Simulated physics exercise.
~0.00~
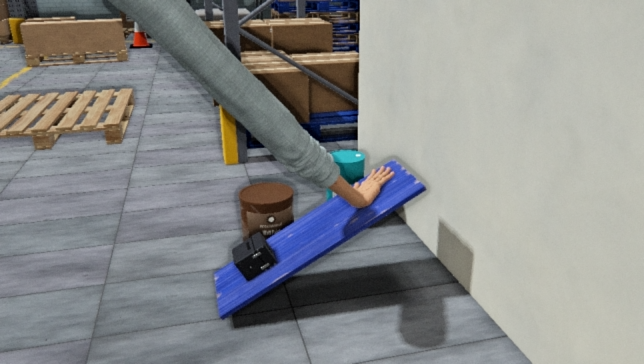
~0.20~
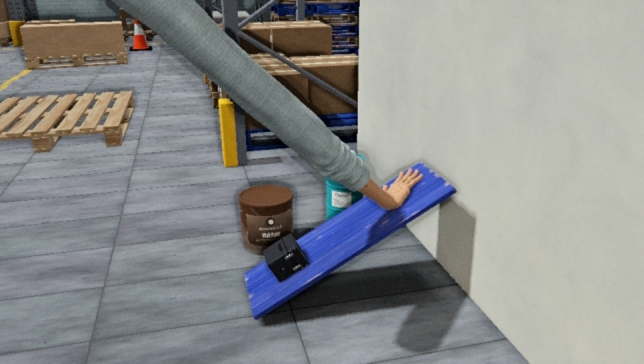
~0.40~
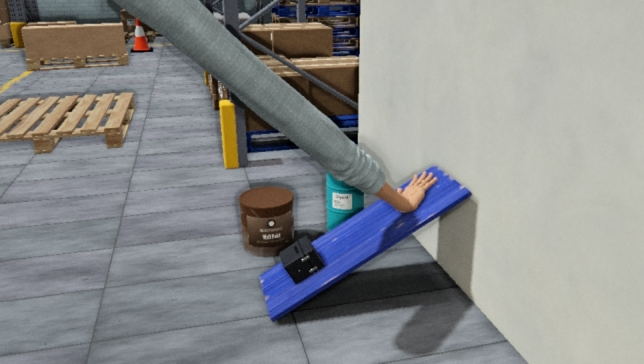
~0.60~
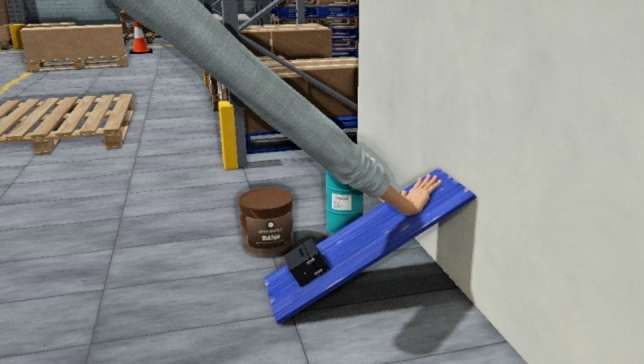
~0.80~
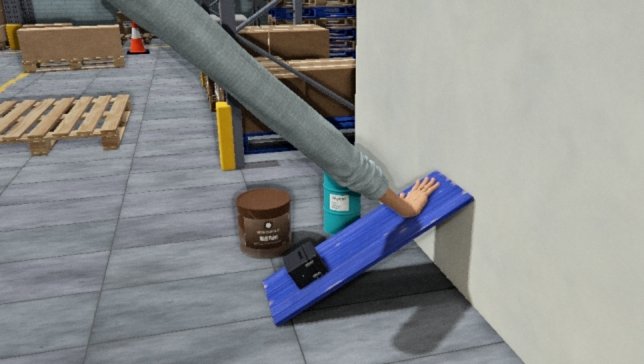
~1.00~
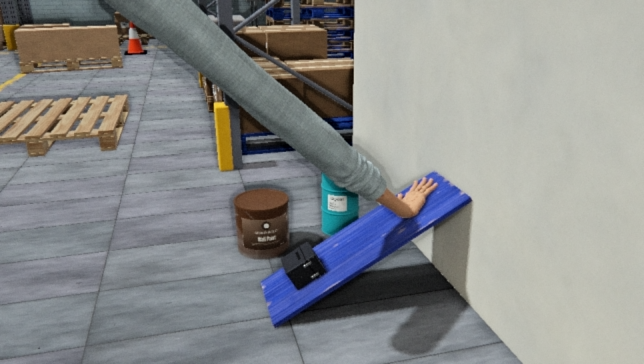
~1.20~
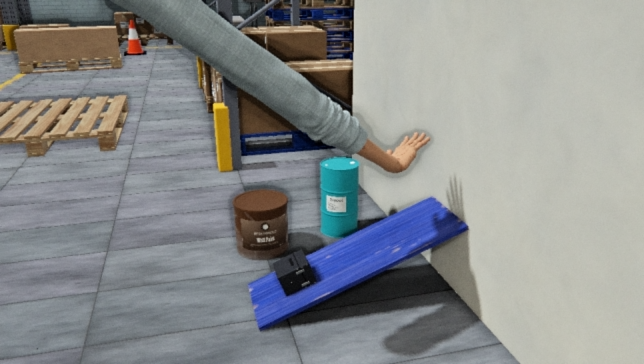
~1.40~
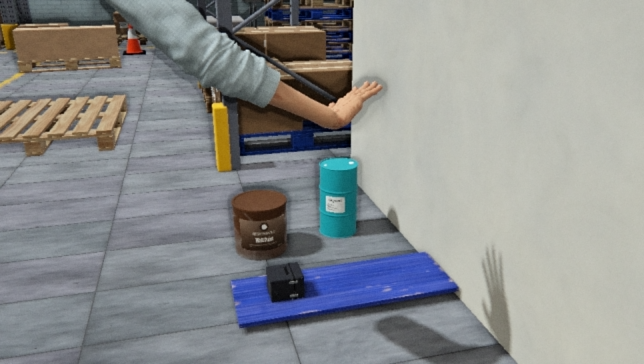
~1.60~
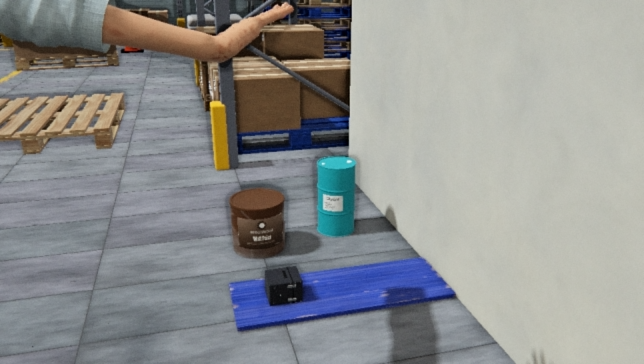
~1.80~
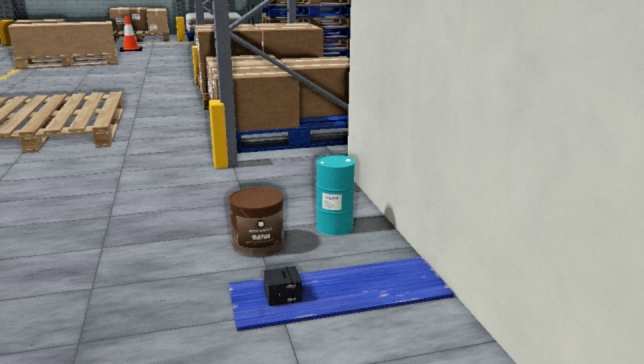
Warehouse floor, a hand leaning a blue board against a wall and letting go, the board slipping down to lie flat.
